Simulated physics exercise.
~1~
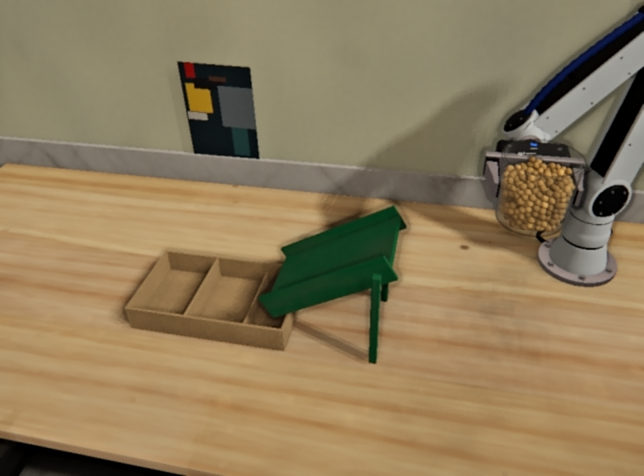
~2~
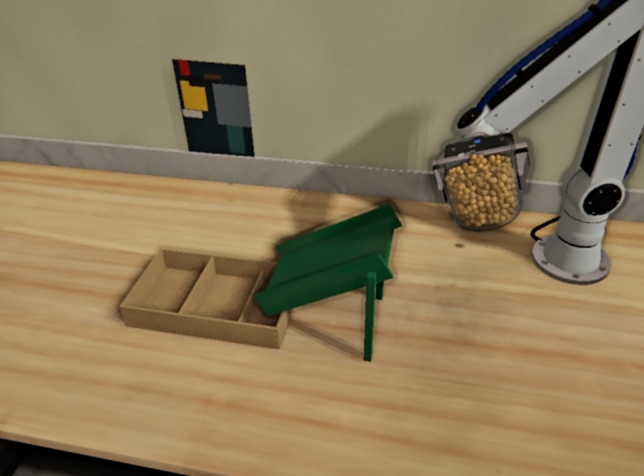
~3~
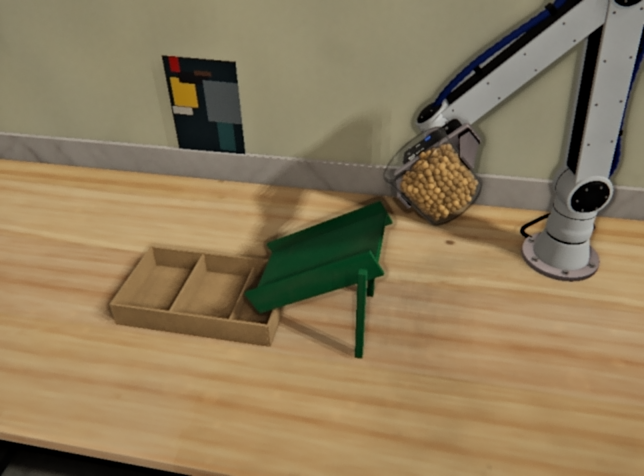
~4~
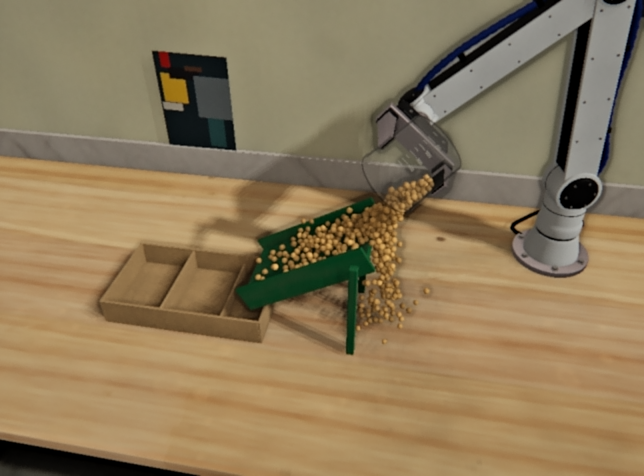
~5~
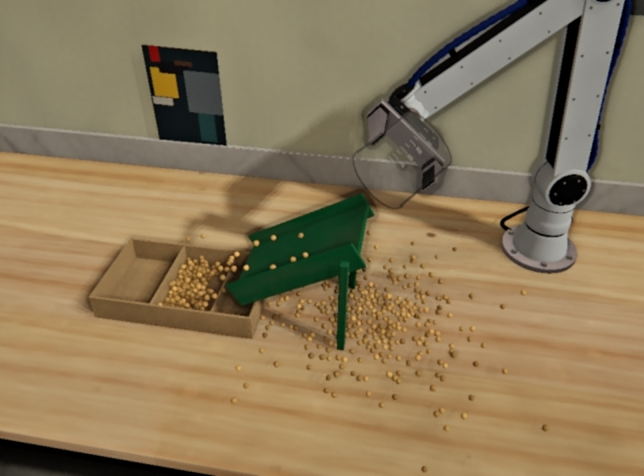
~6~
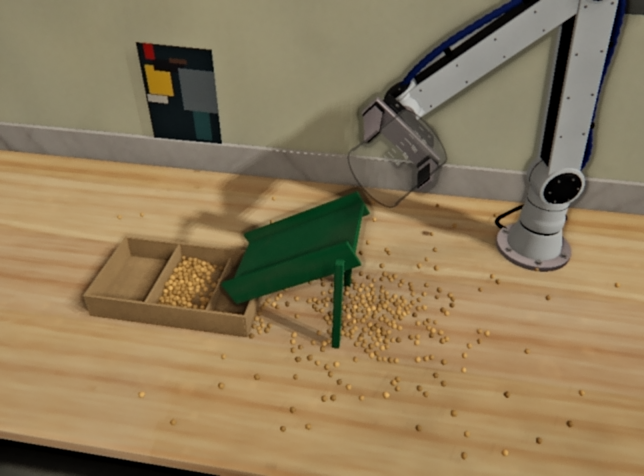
In the video, a robot arm moves a clear cup of chickpeas left and tips it over a green chute, sending some down into the middle section of a divided wooden tray, while many spill and scatter across the table around the chute's legs.
